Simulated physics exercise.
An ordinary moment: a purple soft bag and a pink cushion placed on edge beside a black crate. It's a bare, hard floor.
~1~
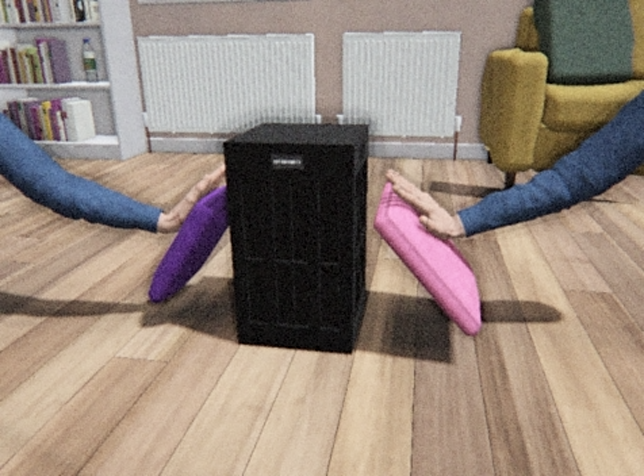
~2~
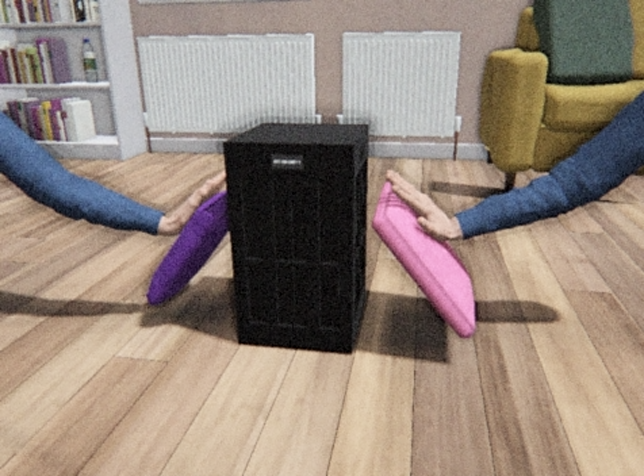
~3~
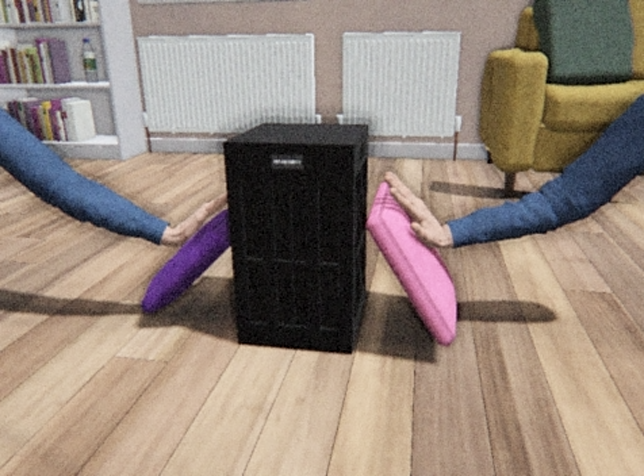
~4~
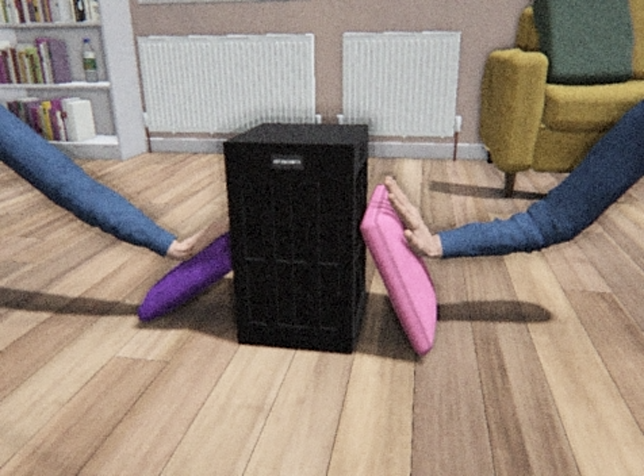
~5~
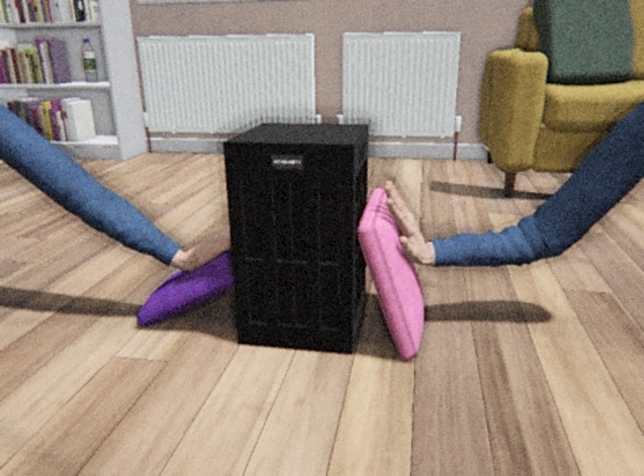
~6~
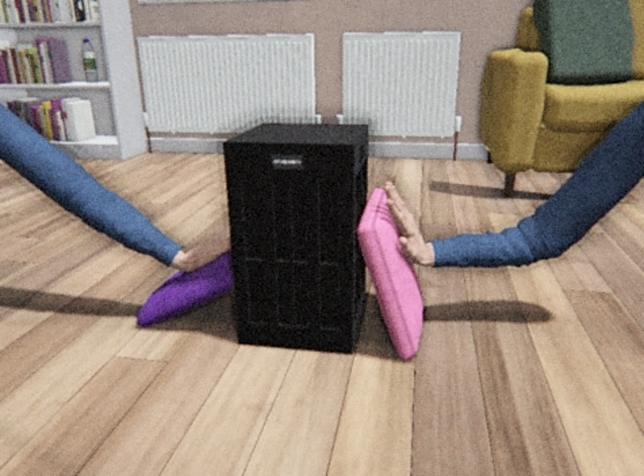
We see two hands pressing a purple soft bag and a pink cushion against opposite sides of a black crate; the bag on the left tilts lower while the cushion on the right swings more upright, its lower edge sliding inward.
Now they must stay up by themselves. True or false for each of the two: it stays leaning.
Purple soft bag - false; pink cushion - true.
Then, 0.24 s on from there, soft bag flat on the floor near (200, 297); cushion propped as before near (392, 268).
Then, 0.46 s on from there, soft bag flat on the floor near (200, 299); cushion propped as before near (392, 268).
In the end, soft bag flat on the floor near (200, 299); cushion propped as before near (392, 268). The purple soft bag slips and lies down and the pink cushion holds its lean.
